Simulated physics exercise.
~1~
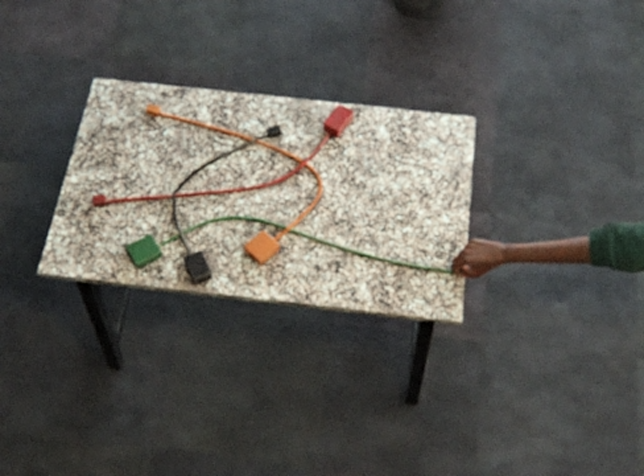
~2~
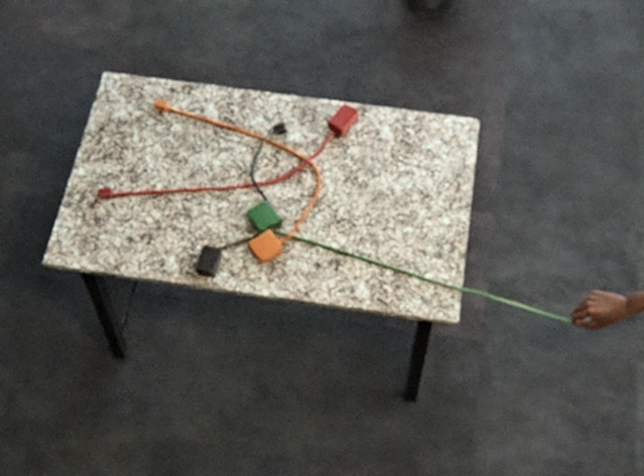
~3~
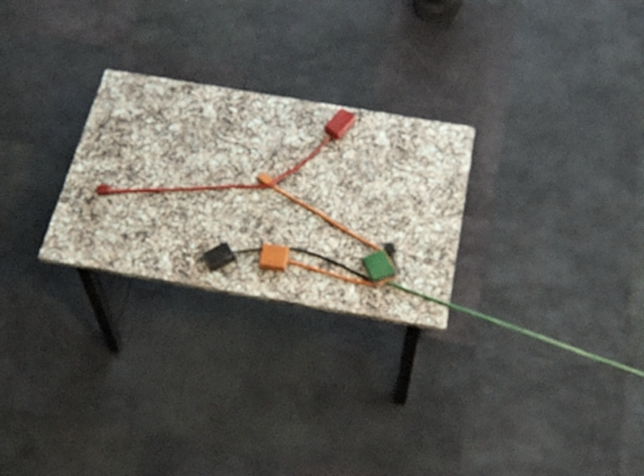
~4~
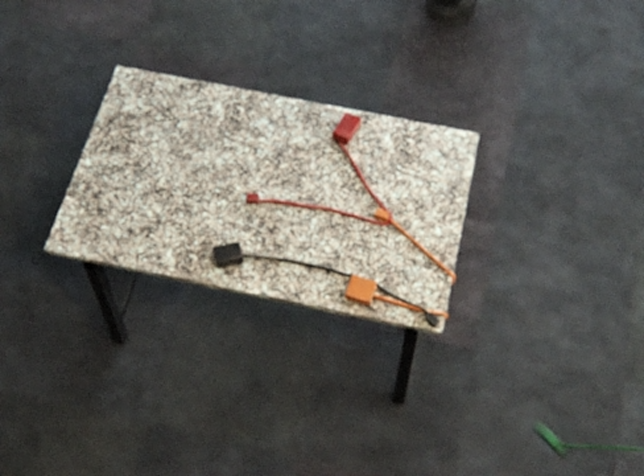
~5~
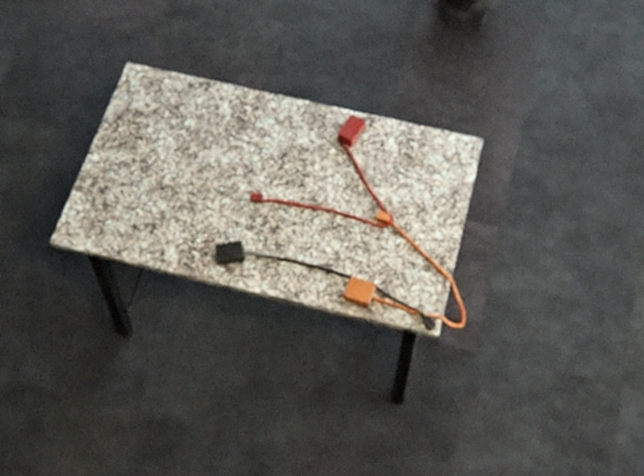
A hand pulls a green cable rightwards off a speckled desk, dragging tangled orange, black and red cables towards the near right corner.
